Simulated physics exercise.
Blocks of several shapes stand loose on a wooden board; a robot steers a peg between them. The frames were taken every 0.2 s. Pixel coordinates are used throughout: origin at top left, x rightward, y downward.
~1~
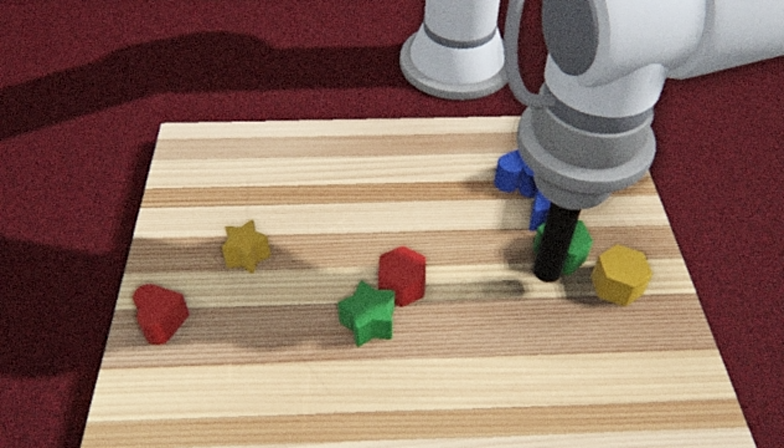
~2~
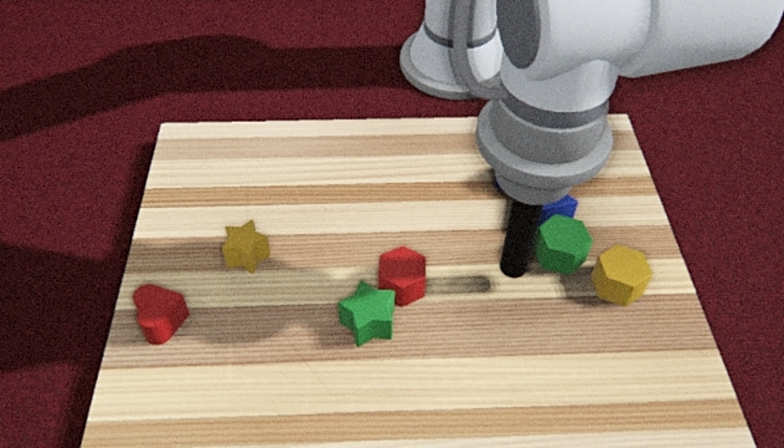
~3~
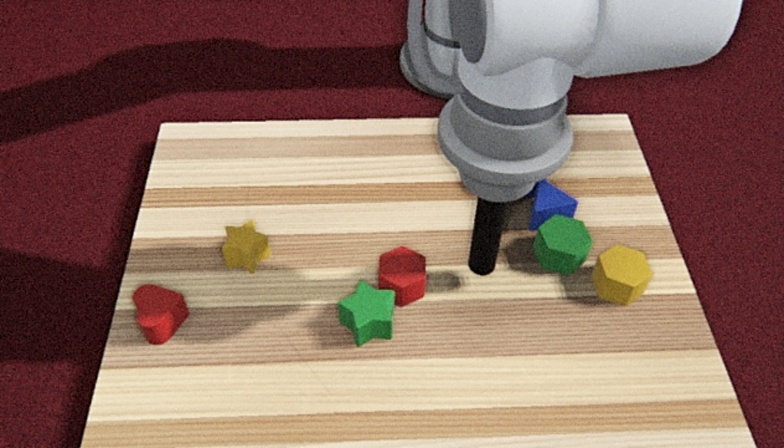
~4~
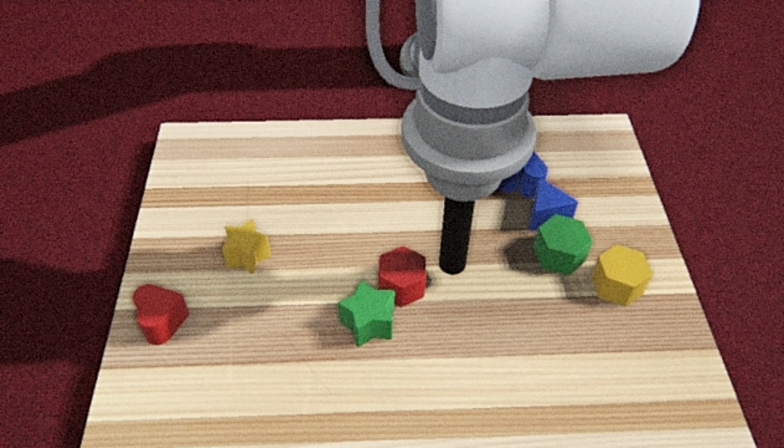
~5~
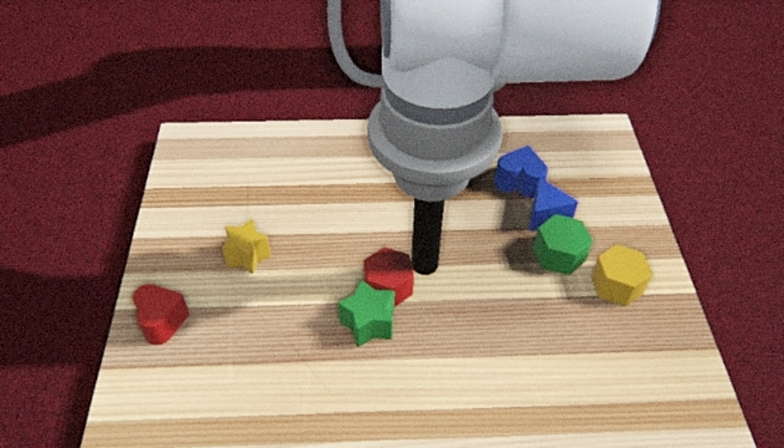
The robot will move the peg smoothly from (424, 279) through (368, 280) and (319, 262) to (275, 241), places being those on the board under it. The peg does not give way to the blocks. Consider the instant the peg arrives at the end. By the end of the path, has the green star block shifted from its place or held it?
Its place changes.
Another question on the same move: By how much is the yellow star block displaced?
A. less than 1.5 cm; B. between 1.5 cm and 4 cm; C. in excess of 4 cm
Choice A: Less than 1.5 cm.
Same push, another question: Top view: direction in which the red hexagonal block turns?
Answer: Anticlockwise.
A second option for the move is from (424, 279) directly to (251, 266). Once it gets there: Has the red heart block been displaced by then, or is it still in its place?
By the last moment, the red heart block will still be in its place.
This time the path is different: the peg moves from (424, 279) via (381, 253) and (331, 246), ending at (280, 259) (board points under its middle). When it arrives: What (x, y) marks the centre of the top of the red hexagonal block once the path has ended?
That would be at about pixel (368, 261).
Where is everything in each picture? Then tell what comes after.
The first picture shows lower end of the peg (547, 272), tops of blocks, yellow star block (243, 236), green star block (368, 304), red hexagonal block (402, 266).
The second picture shows peg (513, 268), blocks as before.
The third picture shows peg (482, 265), blocks as before.
The fourth picture shows peg (452, 265), blocks as before.
The fifth picture shows peg (425, 265), yellow star block (243, 236), green star block (368, 304), red hexagonal block (389, 267).
What follows on the original path. One third of the way, peg (367, 265); green star block (358, 309), turned 30° anticlockwise; red hexagonal block (331, 270), turned 15° anticlockwise.
Two thirds of the way, peg (316, 247); green star block (358, 309), turned 30° anticlockwise; red hexagonal block (305, 272), turned 50° anticlockwise.
At the end, peg (272, 226); yellow star block not moved; green star block (358, 309), turned 30° anticlockwise; red hexagonal block (305, 272), turned 50° anticlockwise.
